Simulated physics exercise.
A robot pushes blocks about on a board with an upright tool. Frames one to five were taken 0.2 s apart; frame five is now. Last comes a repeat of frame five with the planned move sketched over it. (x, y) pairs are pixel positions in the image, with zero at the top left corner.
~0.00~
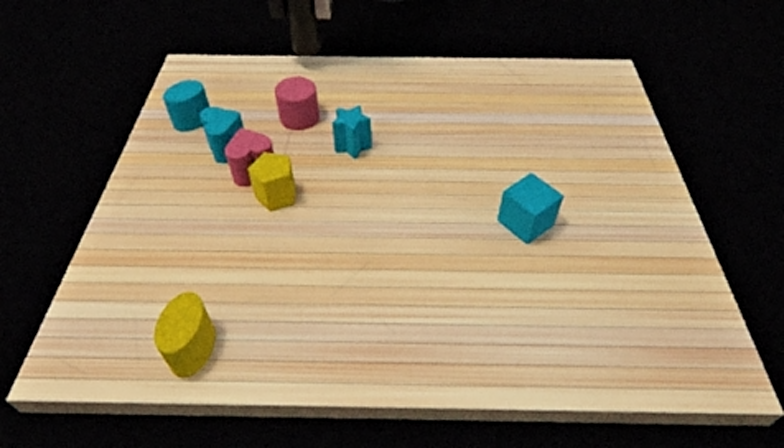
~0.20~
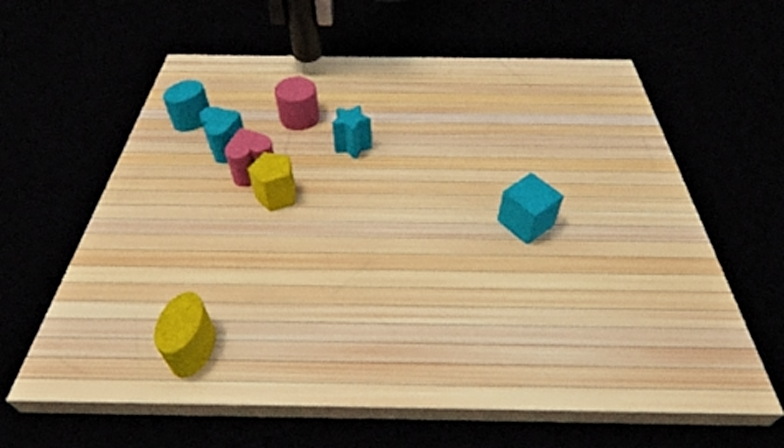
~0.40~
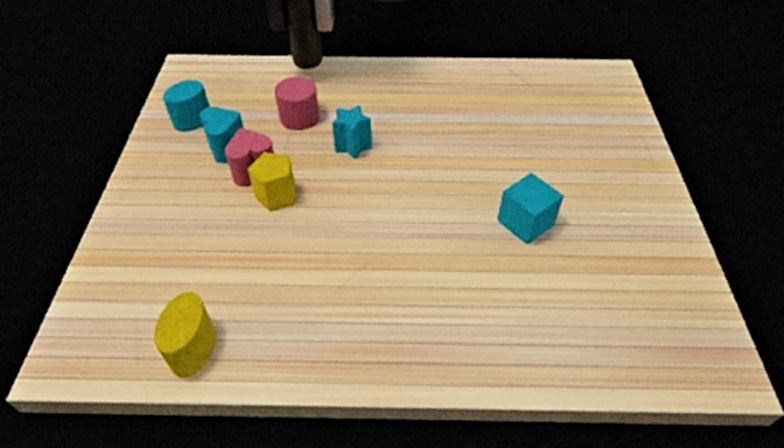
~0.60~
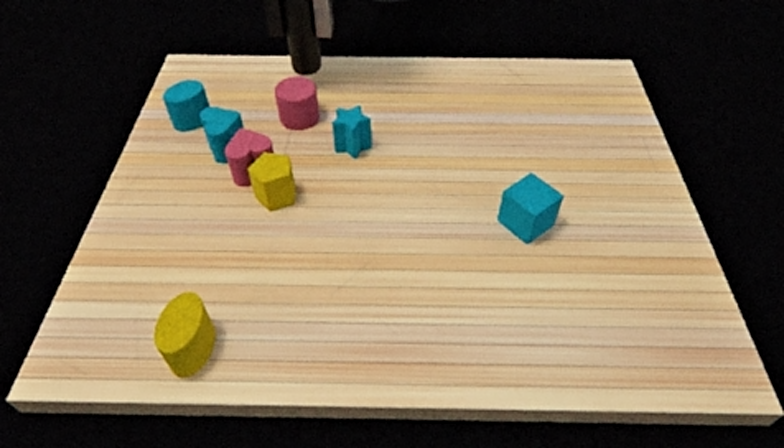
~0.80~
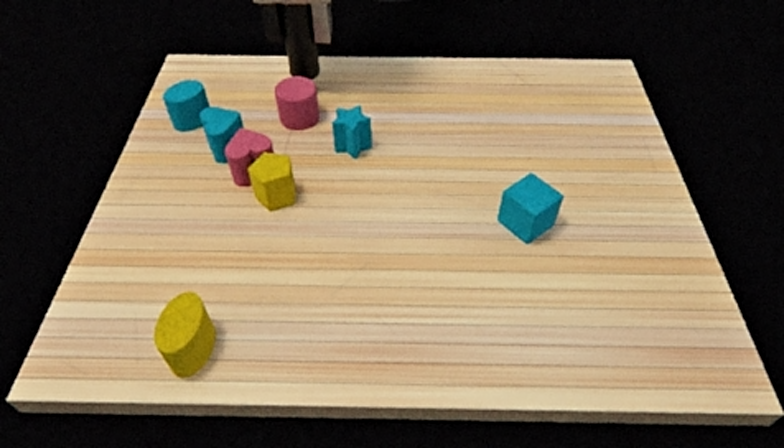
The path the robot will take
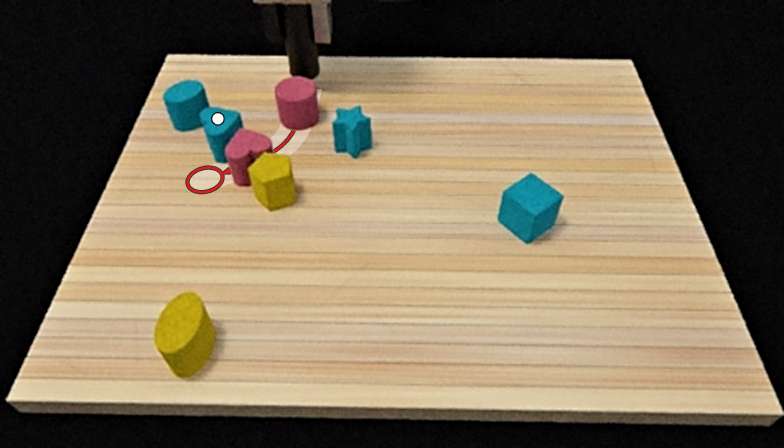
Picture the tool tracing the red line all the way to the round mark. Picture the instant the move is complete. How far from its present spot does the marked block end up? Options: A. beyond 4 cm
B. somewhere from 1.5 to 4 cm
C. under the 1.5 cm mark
C
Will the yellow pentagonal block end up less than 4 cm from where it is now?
In short: Yes.
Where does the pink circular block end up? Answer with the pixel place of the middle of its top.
The spot you're after is about (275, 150) in the image.
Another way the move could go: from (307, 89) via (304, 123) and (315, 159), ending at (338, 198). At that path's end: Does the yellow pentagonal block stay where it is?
No, that is not how it ends up.
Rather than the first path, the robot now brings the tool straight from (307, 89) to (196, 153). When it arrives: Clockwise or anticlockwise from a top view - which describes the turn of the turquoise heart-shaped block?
Against the clock.
The drawn path runs from (307, 89) through (297, 124) and (264, 158) to (205, 180); the dot is on the turquoise heart-shaped block.
What follows on the original path. One third of the way, tool at (294, 109); pink circular block at (286, 119).
Two thirds of the way, tool at (260, 143); pink heart-shaped block at (232, 158), turned 65° clockwise; yellow pentagonal block at (270, 181), turned 30° anticlockwise; pink circular block at (275, 150).
At the end, tool at (200, 165); turquoise heart-shaped block at (209, 121), turned 35° clockwise; pink heart-shaped block at (222, 166), turned 40° clockwise; yellow pentagonal block at (270, 181), turned 30° anticlockwise; pink circular block at (275, 150).
